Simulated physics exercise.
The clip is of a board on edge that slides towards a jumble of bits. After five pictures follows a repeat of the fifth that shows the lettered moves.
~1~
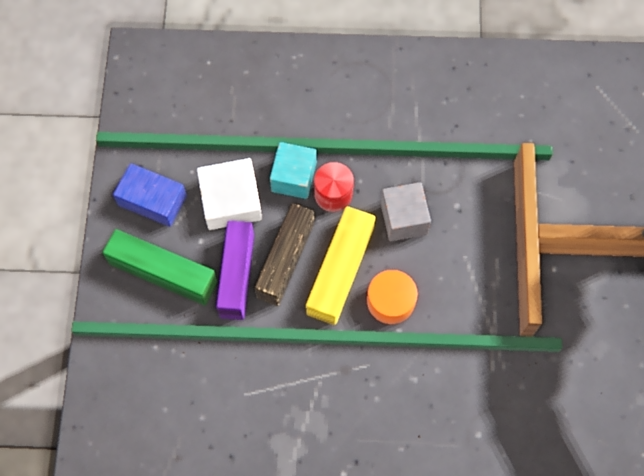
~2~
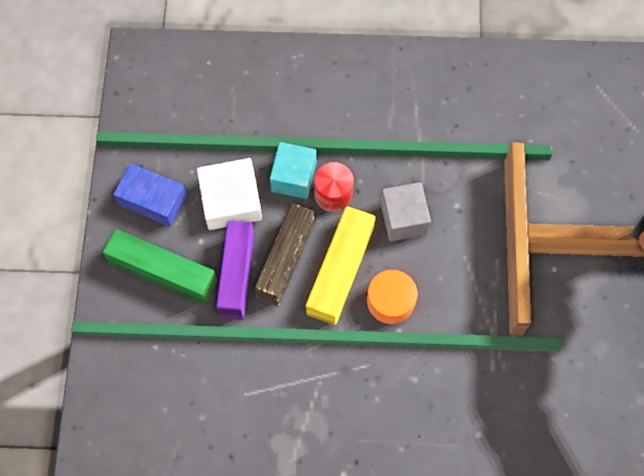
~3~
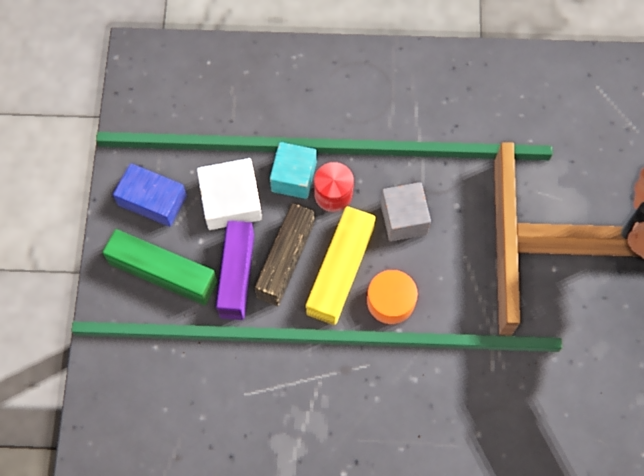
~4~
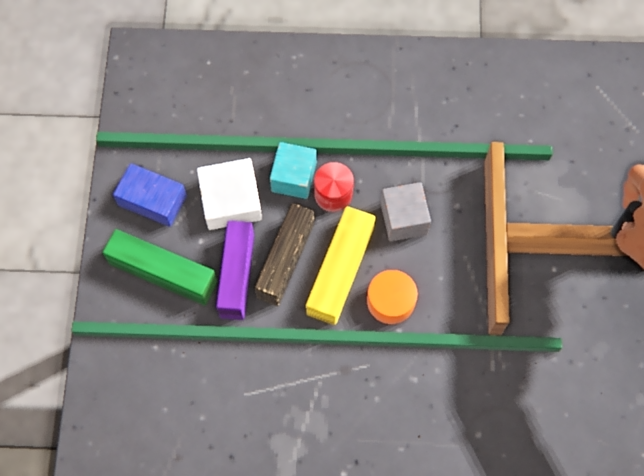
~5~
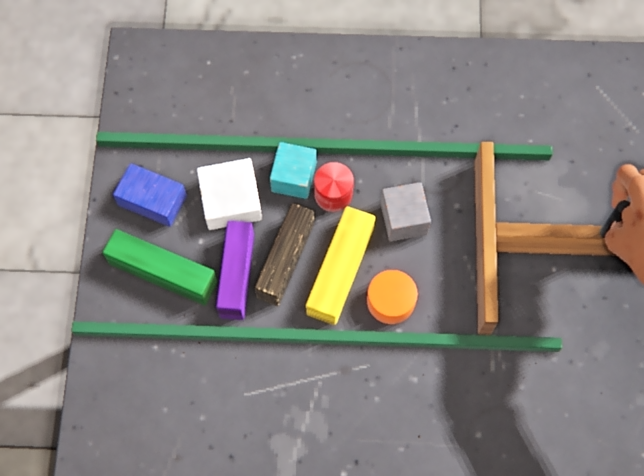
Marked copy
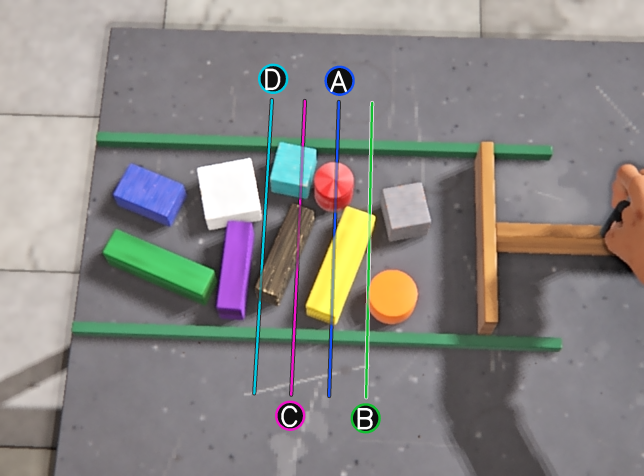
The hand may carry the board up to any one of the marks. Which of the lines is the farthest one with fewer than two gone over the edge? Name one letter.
No farther than D.
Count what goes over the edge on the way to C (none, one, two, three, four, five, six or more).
In all, none.
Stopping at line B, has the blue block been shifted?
By then, no.
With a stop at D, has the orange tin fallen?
No.
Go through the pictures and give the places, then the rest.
The first frame shows purple stick (235, 270); grey block (405, 212); turquoise block (294, 171).
The second frame shows board (521, 230); green stick (161, 267).
The third frame shows board (510, 230); black bar (285, 255).
The fourth frame shows board (500, 229); red tin (333, 187).
The fifth frame shows board (489, 229); orange tin (392, 297); purple stick (235, 270); grey block (405, 212).
On the marked copy, A at (334, 241); B at (369, 242); C at (298, 240); D at (264, 239).
Taking D. A third of the way, board (408, 226); orange tin (374, 297); yellow stick (333, 265).
Two thirds of the way, board (325, 224); green stick (135, 266); purple stick (202, 274).
When it is over, board (267, 222); green stick (82, 255); blue block (103, 188); none fallen.
As for the rest, A is within the limit but short; B is within the limit but short; C is within the limit but short.
